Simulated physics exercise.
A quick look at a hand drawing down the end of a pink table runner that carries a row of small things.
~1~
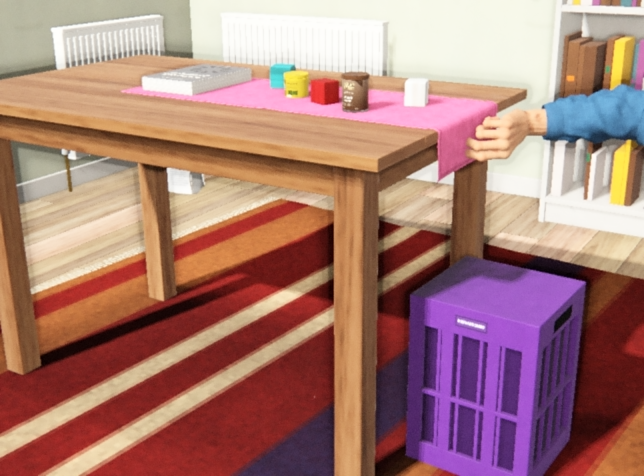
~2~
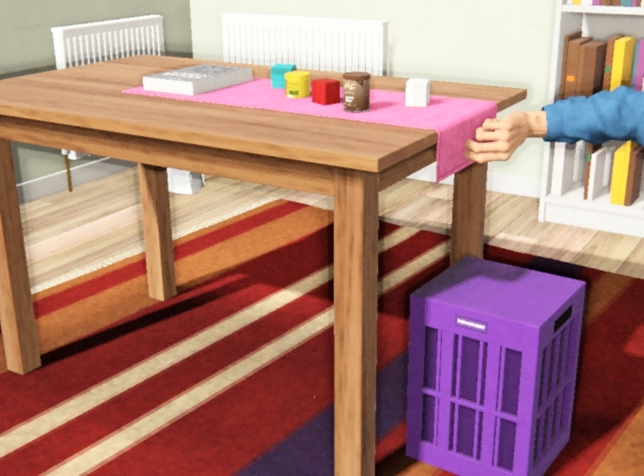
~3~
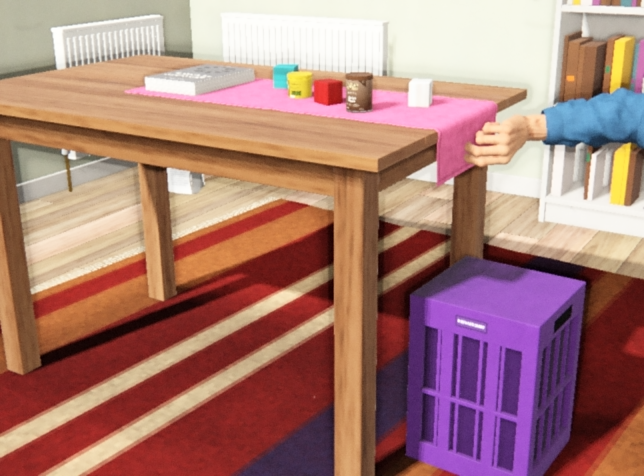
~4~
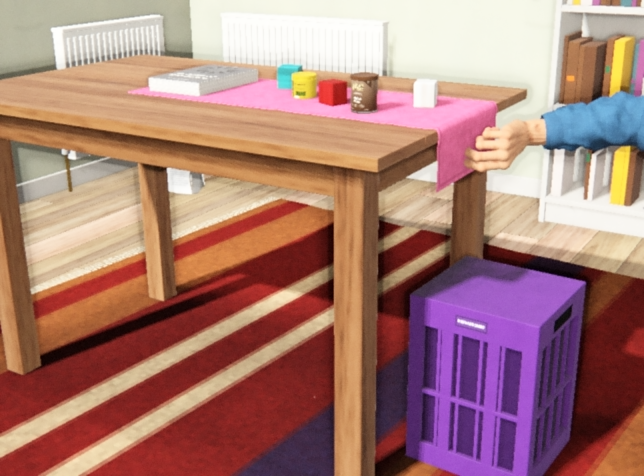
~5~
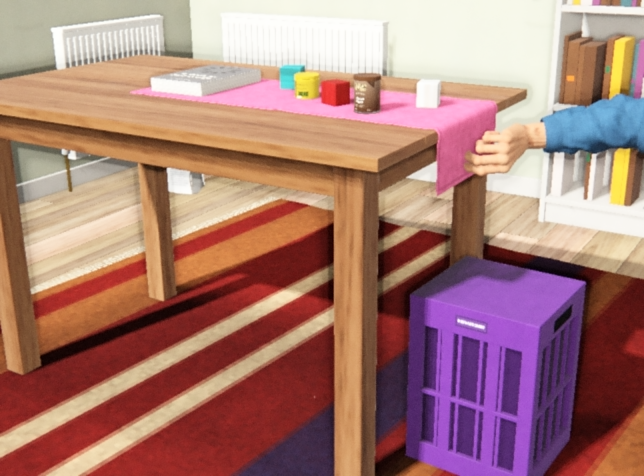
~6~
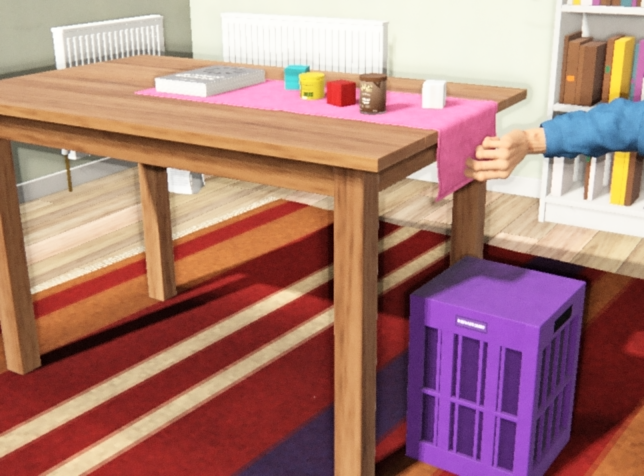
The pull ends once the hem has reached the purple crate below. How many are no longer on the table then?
The count of fallen things is two.
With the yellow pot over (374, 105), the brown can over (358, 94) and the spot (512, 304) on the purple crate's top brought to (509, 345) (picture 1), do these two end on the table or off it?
The yellow pot comes down, the brown can goes over.
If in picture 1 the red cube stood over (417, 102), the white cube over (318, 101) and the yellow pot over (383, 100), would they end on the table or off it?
The red cube comes down; the white cube stays on; the yellow pot goes over.
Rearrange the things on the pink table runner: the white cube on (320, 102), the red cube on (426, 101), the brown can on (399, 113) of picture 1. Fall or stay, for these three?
The white cube stays on, the red cube comes down, the brown can drops off.
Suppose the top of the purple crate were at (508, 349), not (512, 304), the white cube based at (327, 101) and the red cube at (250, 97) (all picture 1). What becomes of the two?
The white cube comes down; the red cube remains up.
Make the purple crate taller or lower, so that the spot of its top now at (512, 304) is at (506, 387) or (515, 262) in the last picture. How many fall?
It would be 4 and 1.
A little later, hem near (466, 233); white cube gone.
Next, hem on the crate; white cube gone.
When it is over, hem on the crate; white cube and brown can gone. It carries off two.
